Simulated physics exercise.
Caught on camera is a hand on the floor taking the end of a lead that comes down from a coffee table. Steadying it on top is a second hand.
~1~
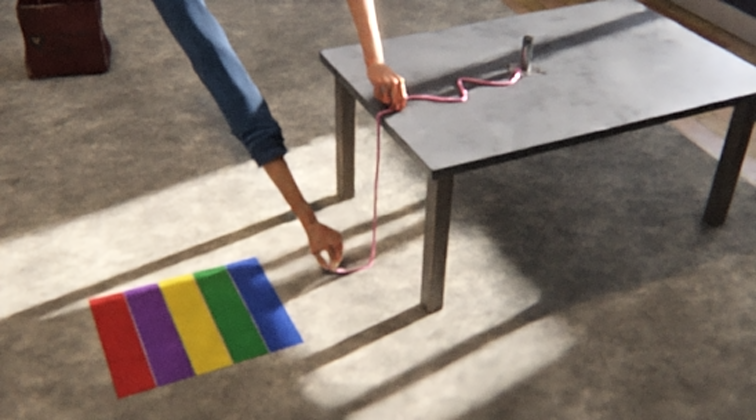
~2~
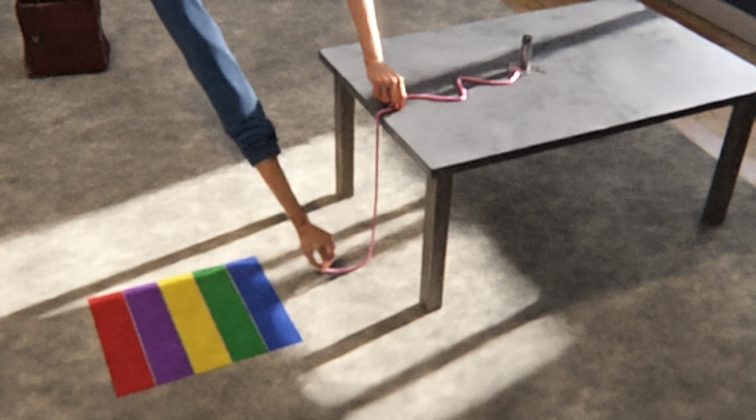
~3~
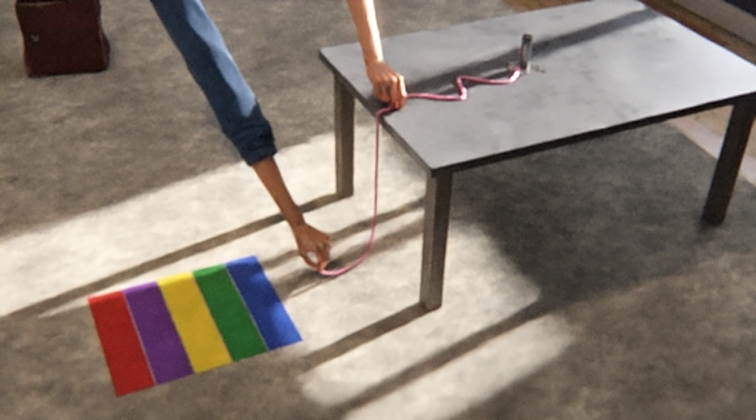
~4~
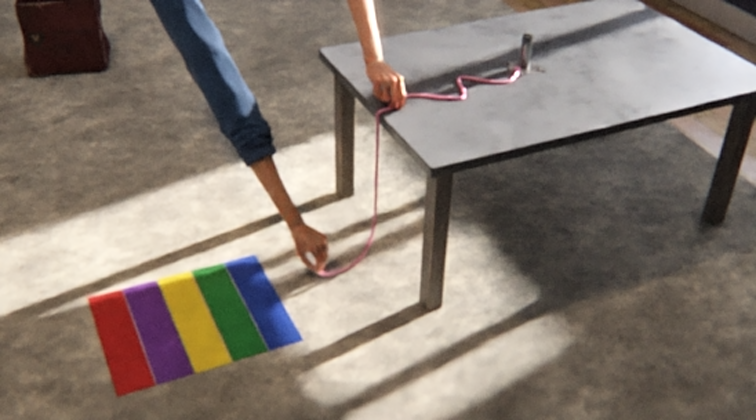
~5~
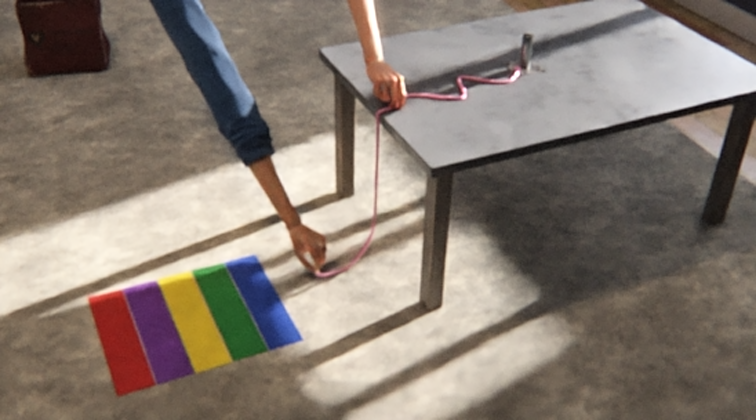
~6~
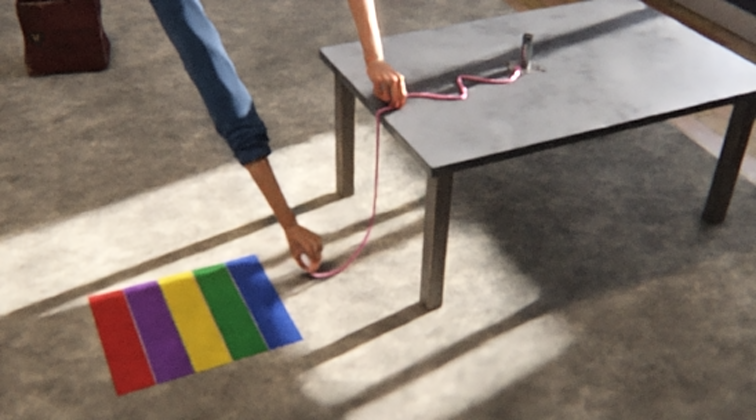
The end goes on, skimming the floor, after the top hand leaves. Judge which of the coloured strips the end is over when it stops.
It is over the purple strip.
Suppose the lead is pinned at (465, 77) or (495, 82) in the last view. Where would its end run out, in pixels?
First try close to (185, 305), second close to (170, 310).
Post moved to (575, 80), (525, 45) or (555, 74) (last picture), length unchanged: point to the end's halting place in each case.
(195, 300), (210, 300) and (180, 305), roughly.
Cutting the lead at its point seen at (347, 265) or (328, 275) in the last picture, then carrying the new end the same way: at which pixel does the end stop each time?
You'd find it around (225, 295) the first time and around (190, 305) the second.
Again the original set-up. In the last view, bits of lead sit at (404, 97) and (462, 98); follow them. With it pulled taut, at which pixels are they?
First near (365, 121), second near (415, 98).
Soon after, end near (221, 295); over green.
Then, end near (181, 306); over yellow.
At full stretch, end near (156, 312); over purple. The end stops over the purple strip.
